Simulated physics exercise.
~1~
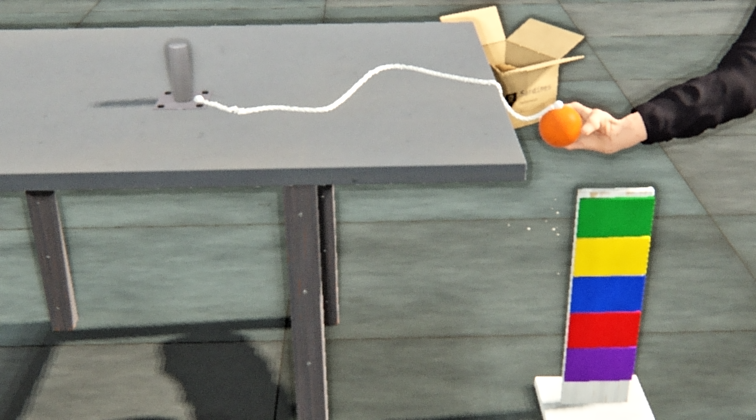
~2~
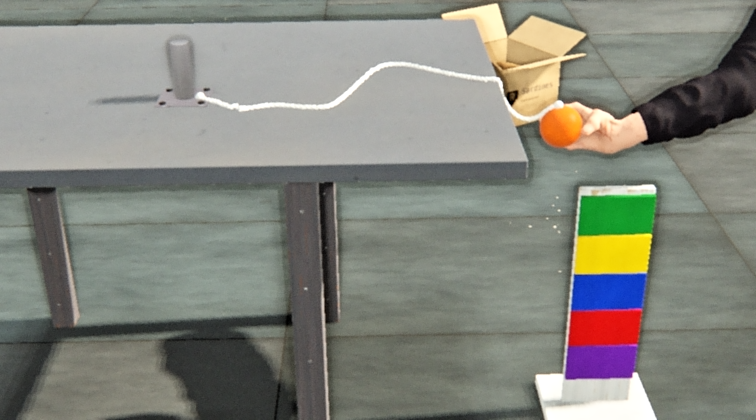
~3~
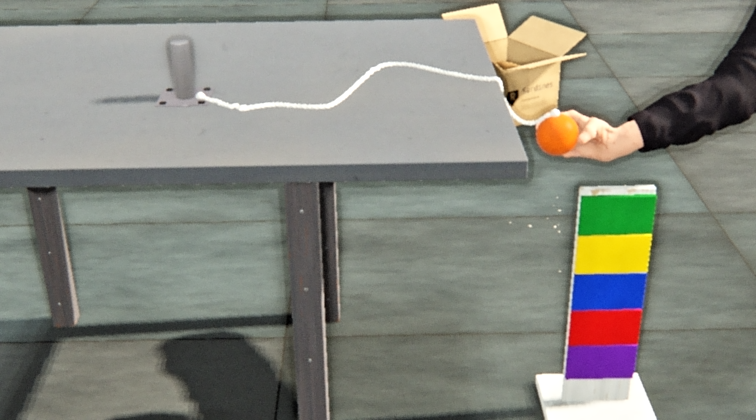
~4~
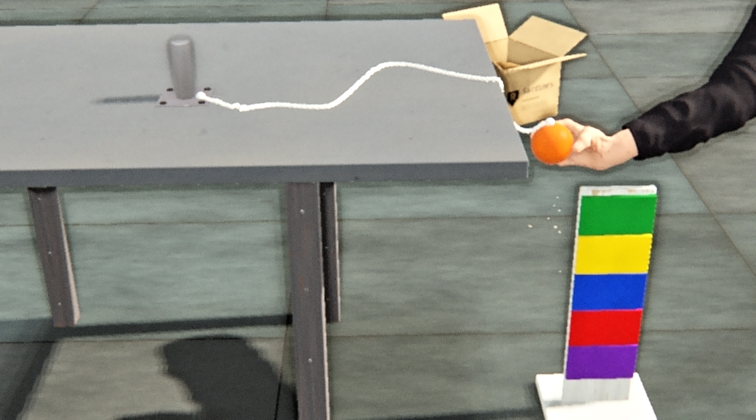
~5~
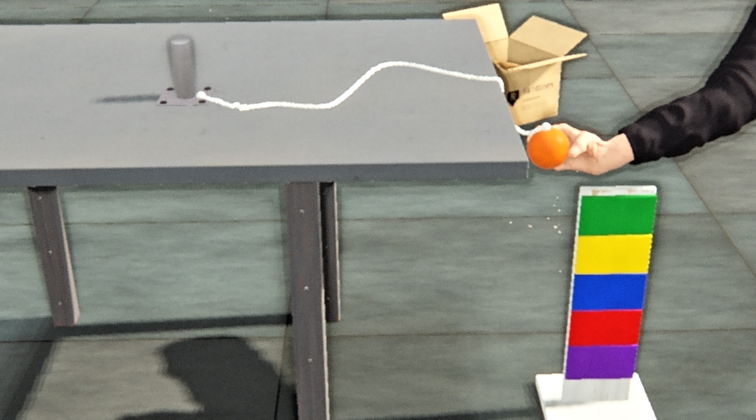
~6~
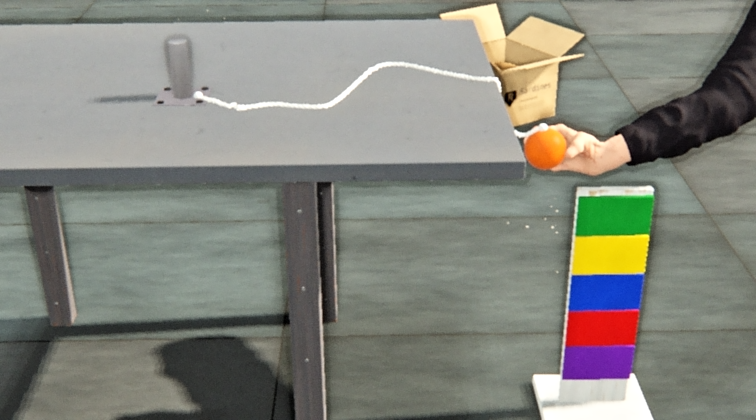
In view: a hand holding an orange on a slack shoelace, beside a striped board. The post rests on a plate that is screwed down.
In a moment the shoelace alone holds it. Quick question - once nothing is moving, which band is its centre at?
The blue band, I would say.
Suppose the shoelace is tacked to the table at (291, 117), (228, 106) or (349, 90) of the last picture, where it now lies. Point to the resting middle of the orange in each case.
In order: (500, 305), then (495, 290), then (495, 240).
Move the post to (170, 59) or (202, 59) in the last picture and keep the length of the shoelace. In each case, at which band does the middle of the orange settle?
Case by case: Yellow, then blue.
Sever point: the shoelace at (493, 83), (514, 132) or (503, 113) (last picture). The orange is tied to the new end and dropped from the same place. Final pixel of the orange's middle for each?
Try by try, the places come out as (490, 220), (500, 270) and (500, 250).
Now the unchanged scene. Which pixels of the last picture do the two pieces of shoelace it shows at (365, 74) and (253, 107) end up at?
They finish close to (464, 91) and close to (290, 94).
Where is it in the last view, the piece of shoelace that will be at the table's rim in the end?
(383, 65).
Soon after, orange near (532, 295); level with blue.
After that, orange near (457, 295); level with blue.
And then, orange near (508, 302); level with blue.
In the end, orange near (492, 306); level with blue. The shoelace holds its middle at blue.
